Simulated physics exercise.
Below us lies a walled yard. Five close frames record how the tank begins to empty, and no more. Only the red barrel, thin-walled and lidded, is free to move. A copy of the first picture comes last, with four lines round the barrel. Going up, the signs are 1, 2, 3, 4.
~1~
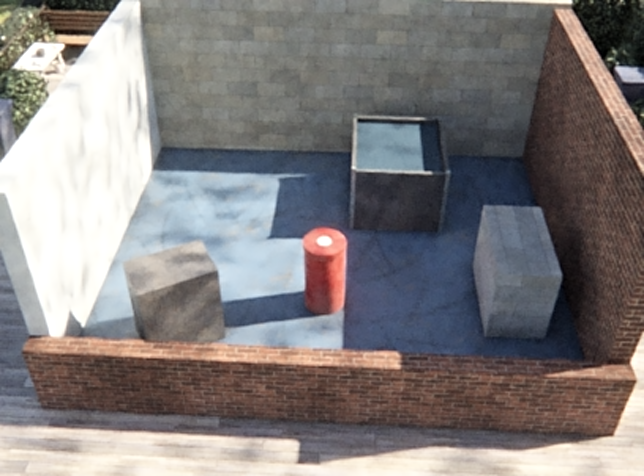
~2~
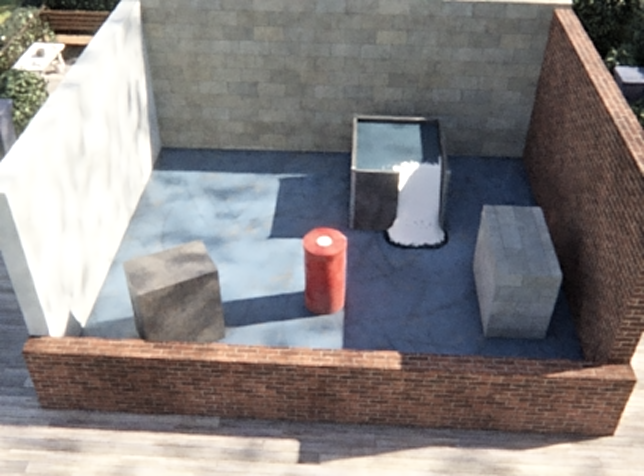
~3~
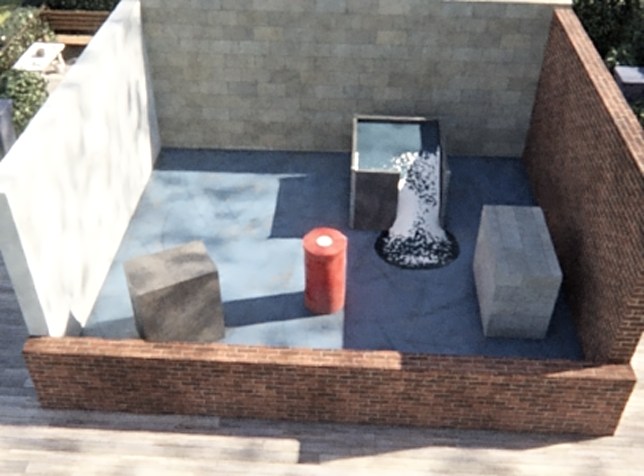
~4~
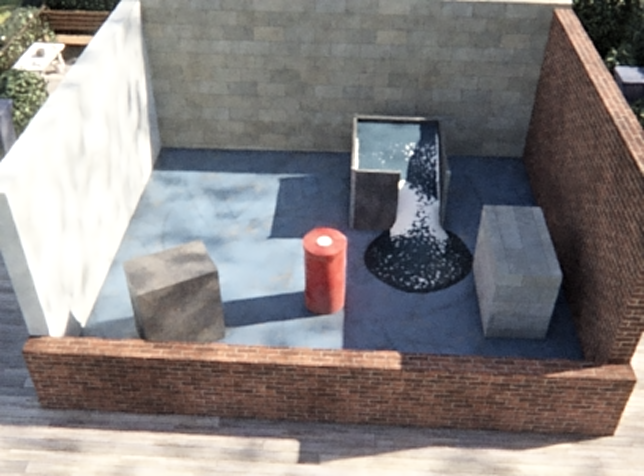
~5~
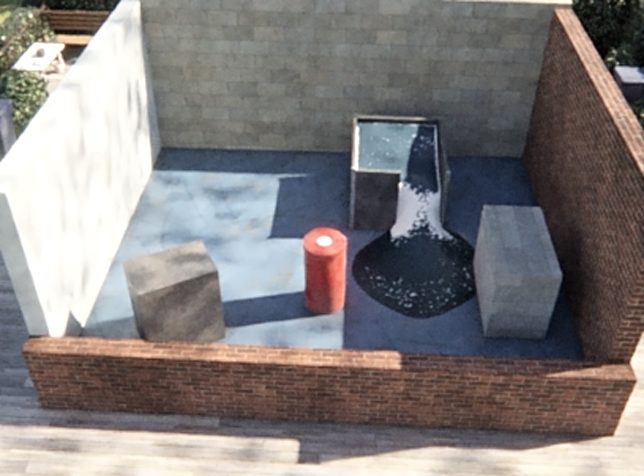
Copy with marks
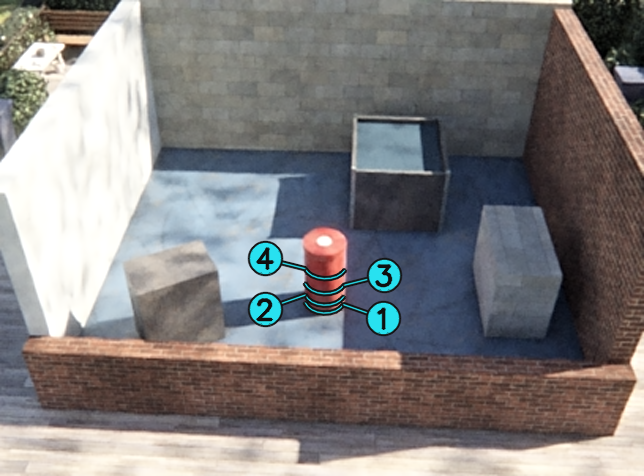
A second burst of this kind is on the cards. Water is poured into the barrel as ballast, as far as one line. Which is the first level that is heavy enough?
I would pick line 2.
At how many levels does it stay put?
Three of them.
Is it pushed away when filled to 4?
No, that is safe.
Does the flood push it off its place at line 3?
No, that is safe.
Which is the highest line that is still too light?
Here it is line 1.
On the marked copy, 1 at (323, 313); 2 at (323, 305); 3 at (323, 293); 4 at (324, 278); from the bottom up 1, 2, 3, 4.
Choosing 1, it is pushed about 3 times its own width away.
Choosing 2, it does not move.
Choosing 3, it does not move.
Choosing 4, it does not move.
